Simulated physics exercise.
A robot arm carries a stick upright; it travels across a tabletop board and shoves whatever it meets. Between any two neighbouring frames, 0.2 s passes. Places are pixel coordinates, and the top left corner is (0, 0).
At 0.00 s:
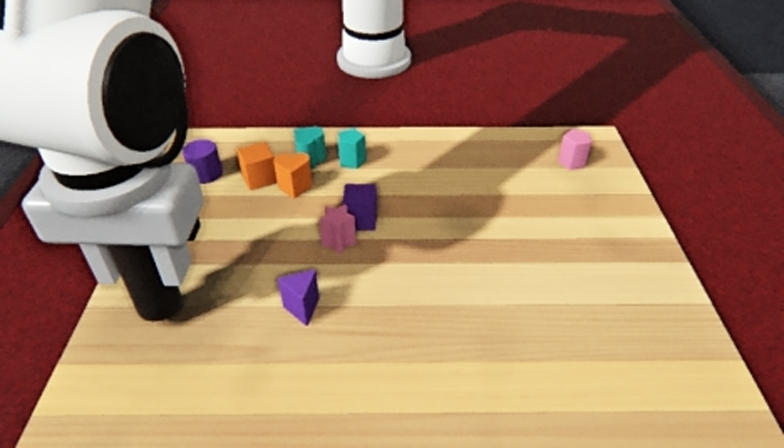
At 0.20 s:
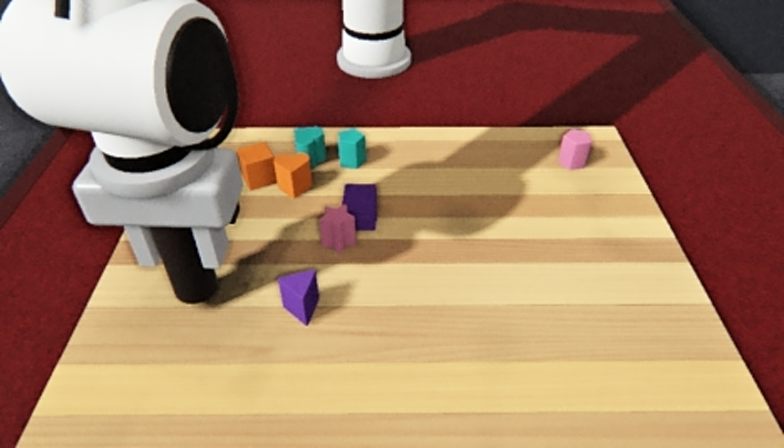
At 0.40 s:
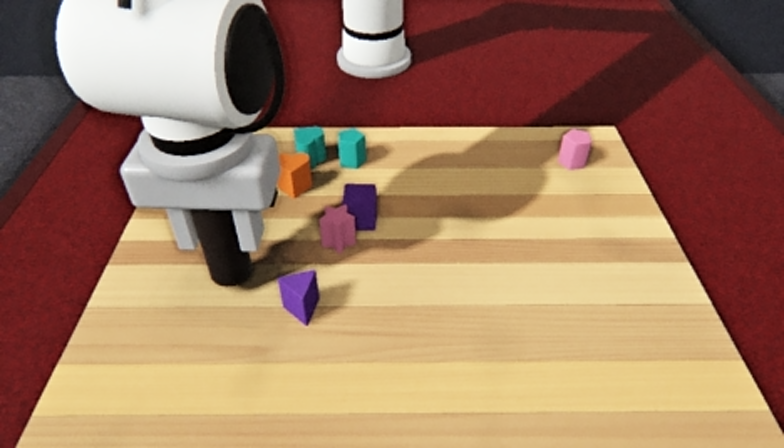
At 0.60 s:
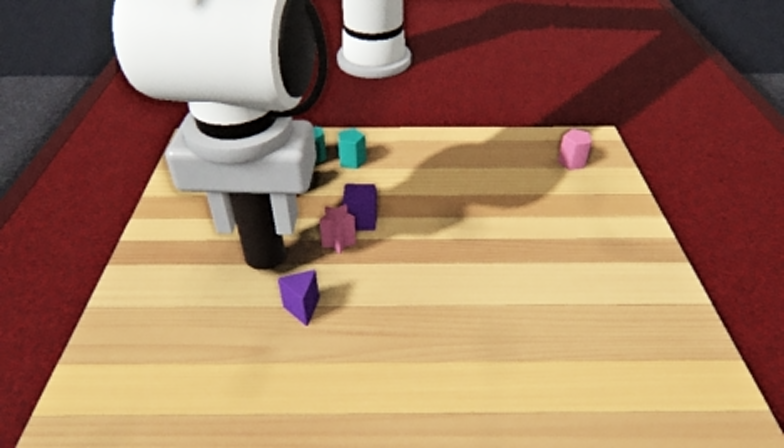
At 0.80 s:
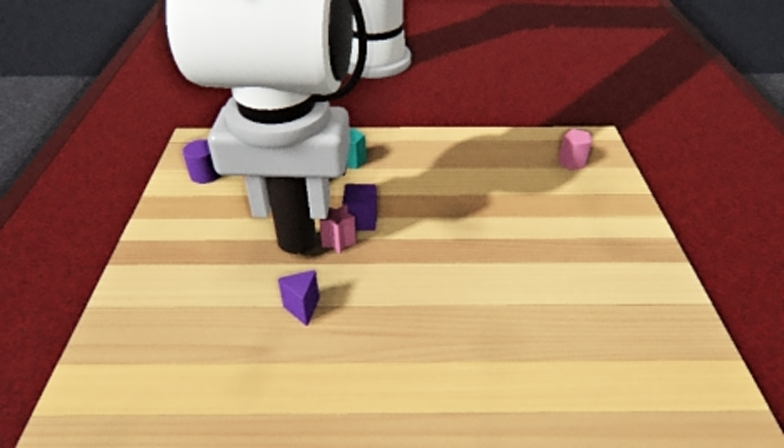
A white robot arm holding a black stick stands over the left side of a striped wooden board on a red surface, seen from above by a still camera. Orange, teal and purple blocks sit near the back left, a pink one at the back right, and pink and purple ones near the middle. The arm moves the stick steadily rightward and away, close to the pink star-shaped block, pushing nothing.
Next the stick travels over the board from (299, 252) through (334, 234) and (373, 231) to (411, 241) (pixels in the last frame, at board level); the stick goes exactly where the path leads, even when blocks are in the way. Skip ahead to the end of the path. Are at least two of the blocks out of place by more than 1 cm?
Yes, I think so.
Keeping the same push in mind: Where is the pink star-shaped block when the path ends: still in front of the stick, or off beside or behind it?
The stick still pushes it.
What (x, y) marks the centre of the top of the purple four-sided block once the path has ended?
Its top centre lands on (387, 181).
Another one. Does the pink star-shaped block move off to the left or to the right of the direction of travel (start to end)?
Answer: Rightward.
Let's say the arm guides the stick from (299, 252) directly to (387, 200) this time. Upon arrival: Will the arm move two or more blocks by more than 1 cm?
The answer is yes.
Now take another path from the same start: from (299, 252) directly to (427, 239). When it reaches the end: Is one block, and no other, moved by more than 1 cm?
I believe so.
What follows on the original path. One third of the way, stick at (334, 223); pink star-shaped block at (362, 213); purple four-sided block at (365, 190).
Two thirds of the way, stick at (374, 221); pink star-shaped block at (397, 218), turned 30° clockwise; purple four-sided block at (386, 181), turned 50° anticlockwise.
At the end, stick at (412, 230); purple triangular piece not moved; pink star-shaped block at (433, 231), turned 40° clockwise; purple four-sided block at (387, 181), turned 55° anticlockwise.
